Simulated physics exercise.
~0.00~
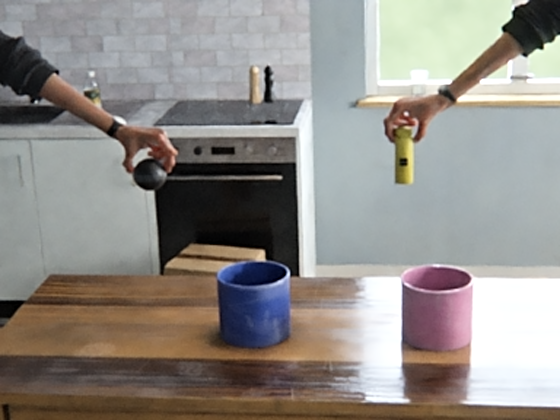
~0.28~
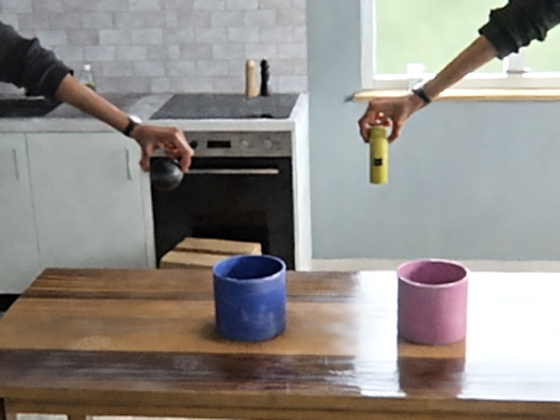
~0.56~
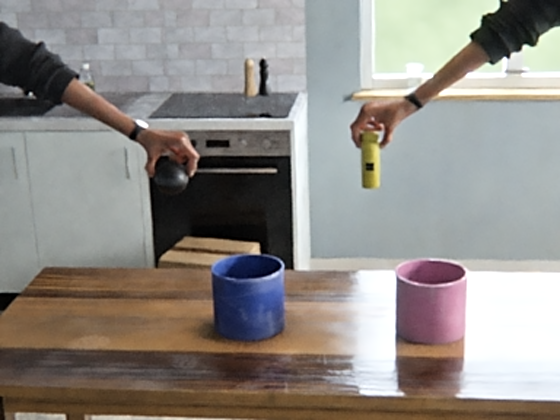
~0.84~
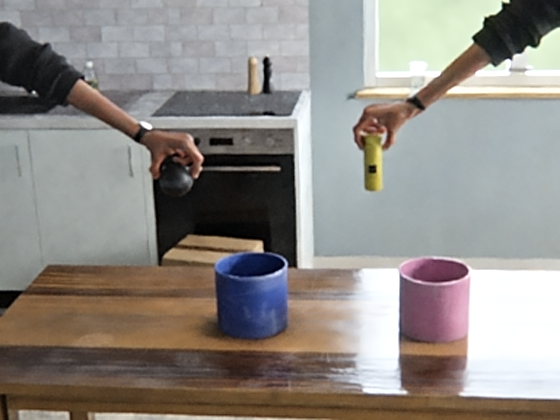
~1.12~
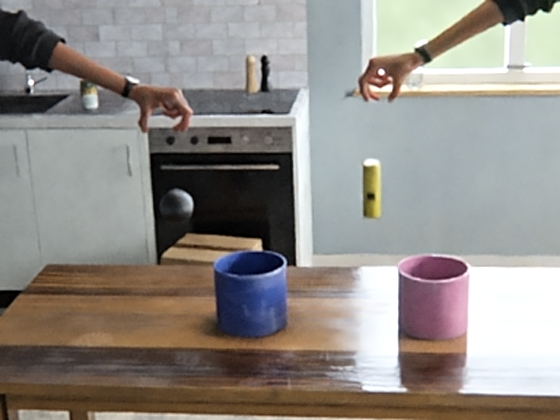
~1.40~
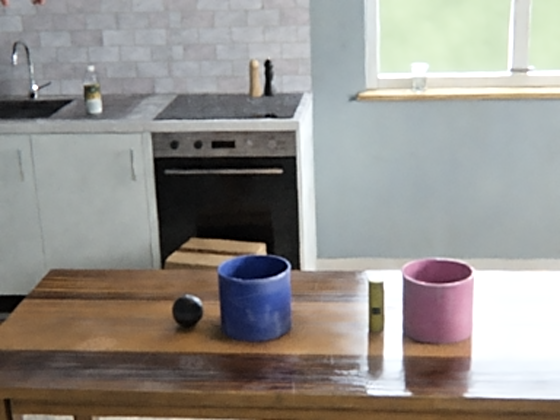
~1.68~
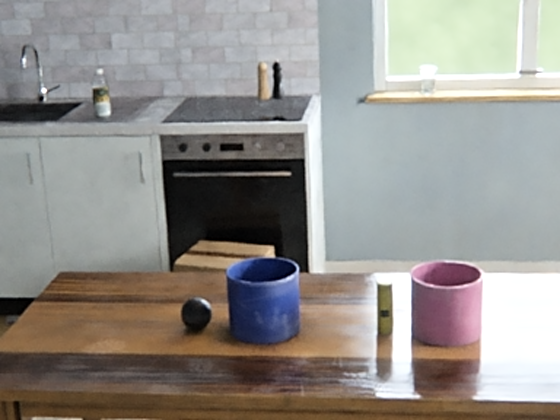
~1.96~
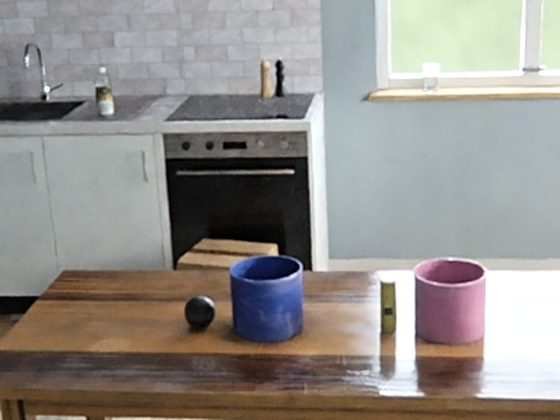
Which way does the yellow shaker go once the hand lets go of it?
The yellow shaker moves down, ending upright on the table beside the pink pot.
